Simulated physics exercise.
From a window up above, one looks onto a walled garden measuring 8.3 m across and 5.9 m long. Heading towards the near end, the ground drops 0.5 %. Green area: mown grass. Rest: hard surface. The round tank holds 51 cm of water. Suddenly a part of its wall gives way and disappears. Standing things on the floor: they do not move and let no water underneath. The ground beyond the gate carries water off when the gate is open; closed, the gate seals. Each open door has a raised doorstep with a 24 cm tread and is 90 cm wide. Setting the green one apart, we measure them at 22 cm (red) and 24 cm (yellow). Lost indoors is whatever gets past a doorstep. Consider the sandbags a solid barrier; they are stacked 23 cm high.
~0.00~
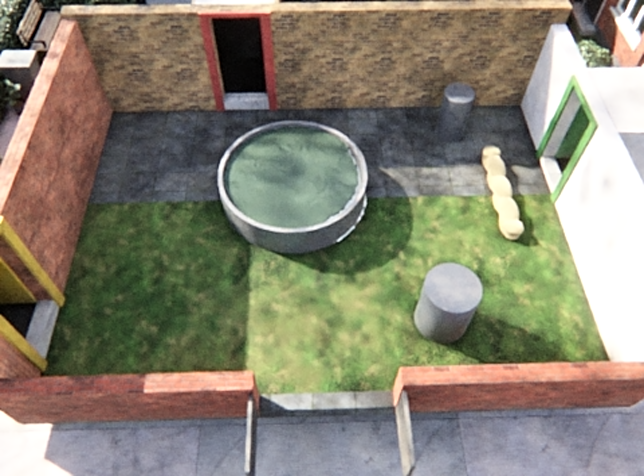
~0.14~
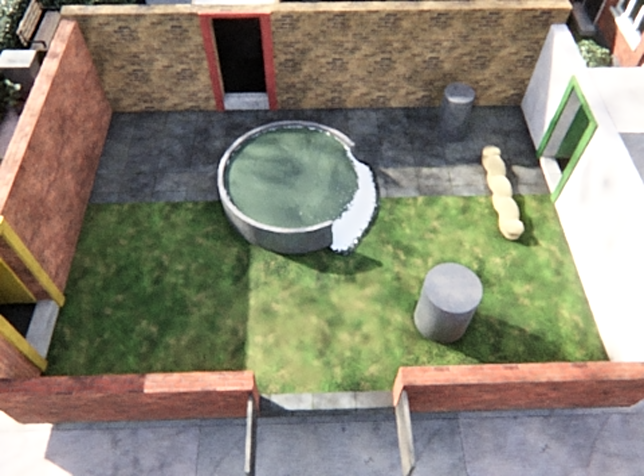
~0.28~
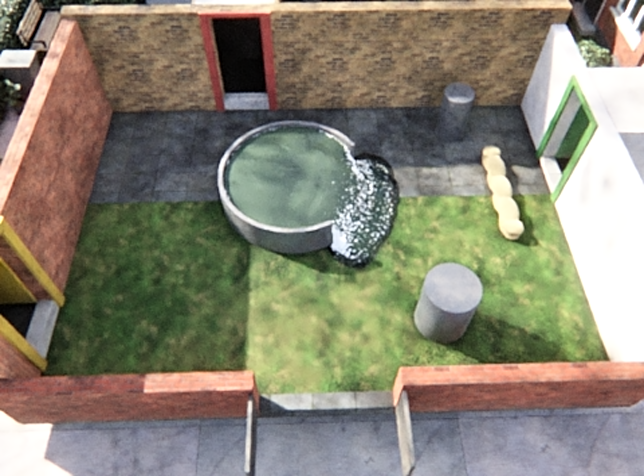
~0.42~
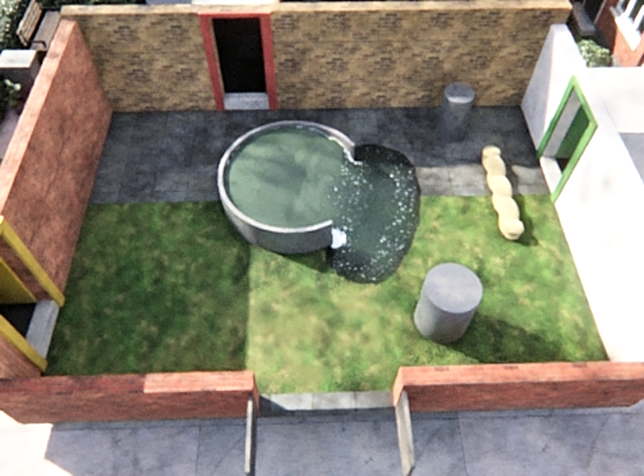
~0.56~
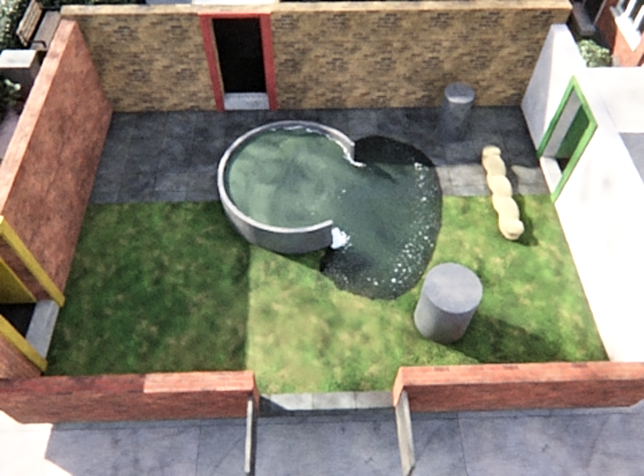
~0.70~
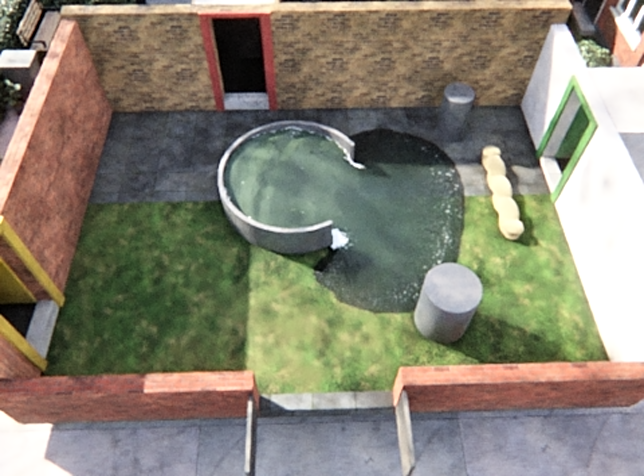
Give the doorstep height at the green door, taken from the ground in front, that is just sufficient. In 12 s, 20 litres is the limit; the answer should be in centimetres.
Roughly 6 cm above the ground in front.
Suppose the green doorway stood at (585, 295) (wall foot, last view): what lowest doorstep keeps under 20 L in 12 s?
Roughly 11.0 cm.
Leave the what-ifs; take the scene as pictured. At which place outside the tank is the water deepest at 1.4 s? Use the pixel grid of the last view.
Near (364, 210).
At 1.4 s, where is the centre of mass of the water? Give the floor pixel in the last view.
Centre of mass: About (336, 203) px.
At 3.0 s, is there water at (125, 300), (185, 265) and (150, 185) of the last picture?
Point by point, the first is spared, the second spared and the third spared.
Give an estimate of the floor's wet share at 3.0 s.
Wet share: Near 40 %.
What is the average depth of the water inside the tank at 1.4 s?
I'd put it near 32 cm.
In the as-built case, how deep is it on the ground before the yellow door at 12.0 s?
It stands about 0.0 centimetres deep.
After 1.4 s water covers 25 % of the floor, deepest (24 cm) near (364, 210); it has not reached the green door.
After 3.0 s water covers 40 % of the floor, deepest (22 cm) near (478, 177); it has not reached the green door.
After 12.0 s water covers 90 % of the floor, deepest (8 cm) near (569, 385); 7 cm at the green door, 1 litre in over its 10 cm doorstep.
At the green door as built, the water arrived by 3.1 s and peaked near 11 cm at 7.6 s.
With a doorstep of 5 cm, 33 litres would have come in within the 12 s; with 7 cm, 13 litres. So under 20 litres takes about 6 cm.
